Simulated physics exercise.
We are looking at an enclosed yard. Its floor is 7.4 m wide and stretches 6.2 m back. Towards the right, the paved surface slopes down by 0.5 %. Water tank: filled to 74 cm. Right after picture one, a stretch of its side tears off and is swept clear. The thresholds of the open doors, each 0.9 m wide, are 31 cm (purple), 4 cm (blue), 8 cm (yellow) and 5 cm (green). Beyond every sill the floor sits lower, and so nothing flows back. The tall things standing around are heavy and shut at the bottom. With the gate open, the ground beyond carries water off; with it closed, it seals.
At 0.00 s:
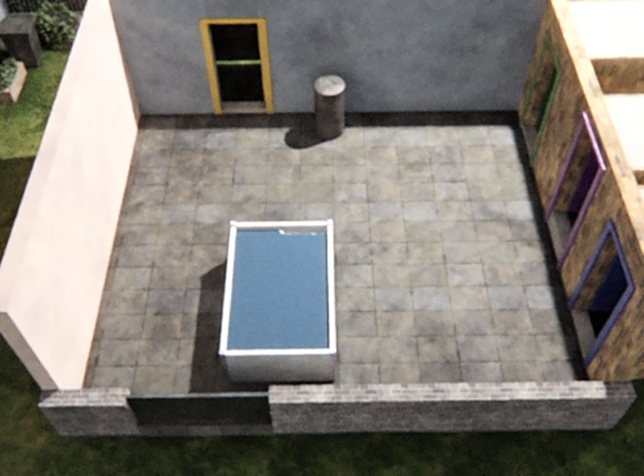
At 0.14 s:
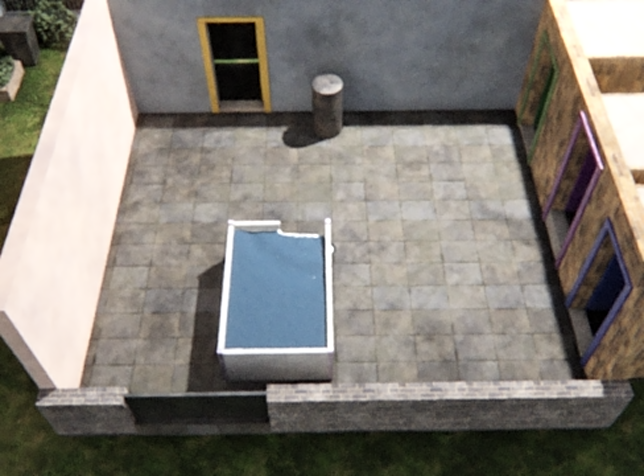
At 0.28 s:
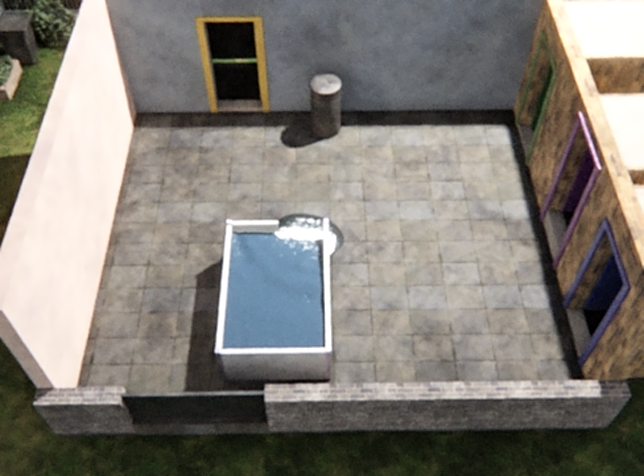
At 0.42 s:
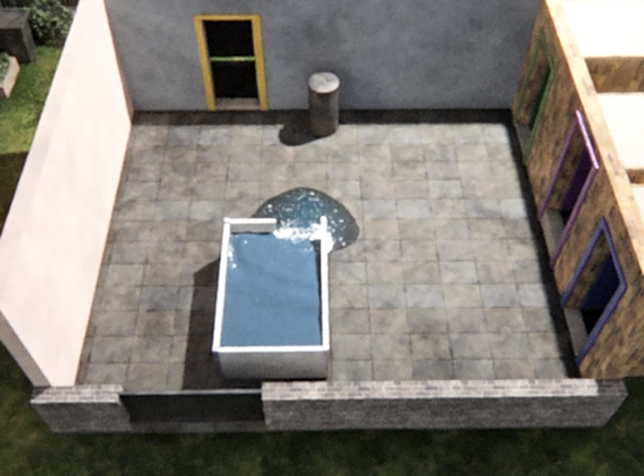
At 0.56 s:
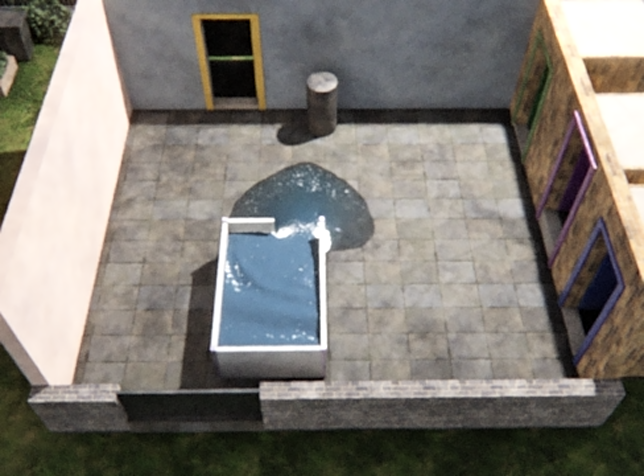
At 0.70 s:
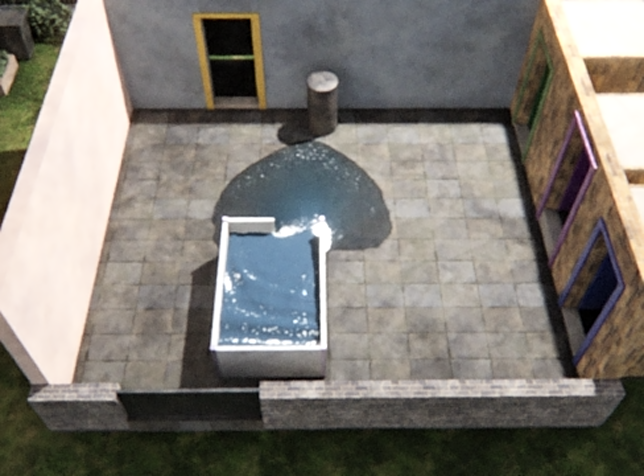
In the video, a white-rimmed water tank stands still in a paved, walled yard until part of its far side breaks away, and water pours through the gap, spreading across the paving in a widening, glinting pool.
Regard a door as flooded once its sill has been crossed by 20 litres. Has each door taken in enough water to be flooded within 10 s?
The purple door has not; the blue door has not; the yellow door has; the green door has.
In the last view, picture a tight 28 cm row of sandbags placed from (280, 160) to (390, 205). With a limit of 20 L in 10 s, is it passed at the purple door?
Outcome - purple: Pass.
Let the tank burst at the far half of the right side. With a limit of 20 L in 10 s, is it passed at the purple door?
Then the purple door ends up within bounds.
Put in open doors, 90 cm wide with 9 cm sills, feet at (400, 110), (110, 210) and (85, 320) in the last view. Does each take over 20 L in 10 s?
Taking them in order, the first gets enough, the second too little and the third too little.
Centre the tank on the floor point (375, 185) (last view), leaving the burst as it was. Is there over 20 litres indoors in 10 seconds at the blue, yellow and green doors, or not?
So the blue door keeps within it, the yellow door keeps within it and the green door tops the limit.
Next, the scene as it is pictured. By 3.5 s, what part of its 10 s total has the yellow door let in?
Share: ~ 75 %.
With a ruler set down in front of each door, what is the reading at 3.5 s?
Depths: Purple door 0 cm, blue door 0 cm, yellow door 13 cm, green door 15 cm.
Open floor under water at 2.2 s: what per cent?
Roughly 35 % of the floor is wet.
After 1.4 s water covers 25 % of the floor and is deepest (35 cm) near (308, 243); purple door not reached, blue door not reached, yellow door 2 cm at the sill, 0 L in, green door not reached.
After 2.2 s water covers 35 % of the floor and is deepest (31 cm) near (281, 110); purple door not reached, blue door not reached, yellow door 19 cm at the sill, 19 L in, green door not reached.
After 3.5 s water covers 40 % of the floor and is deepest (28 cm) near (501, 110); purple door not reached, blue door not reached, yellow door 13 cm at the sill, 59 L in, green door 15 cm at the sill, 24 L in.
After 6.0 s water covers 70 % of the floor and is deepest (16 cm) near (455, 110); purple door 4 cm at the sill, 0 L in, blue door 3 cm at the sill, 0 L in, yellow door 9 cm at the sill, 79 L in, green door 14 cm at the sill, 137 L in.
After 10.0 s water covers 95 % of the floor and is deepest (10 cm) near (585, 402); purple door 4 cm at the sill, 0 L in, blue door 3 cm at the sill, 0 L in, yellow door 6 cm at the sill, 81 L in, green door 8 cm at the sill, 210 L in.
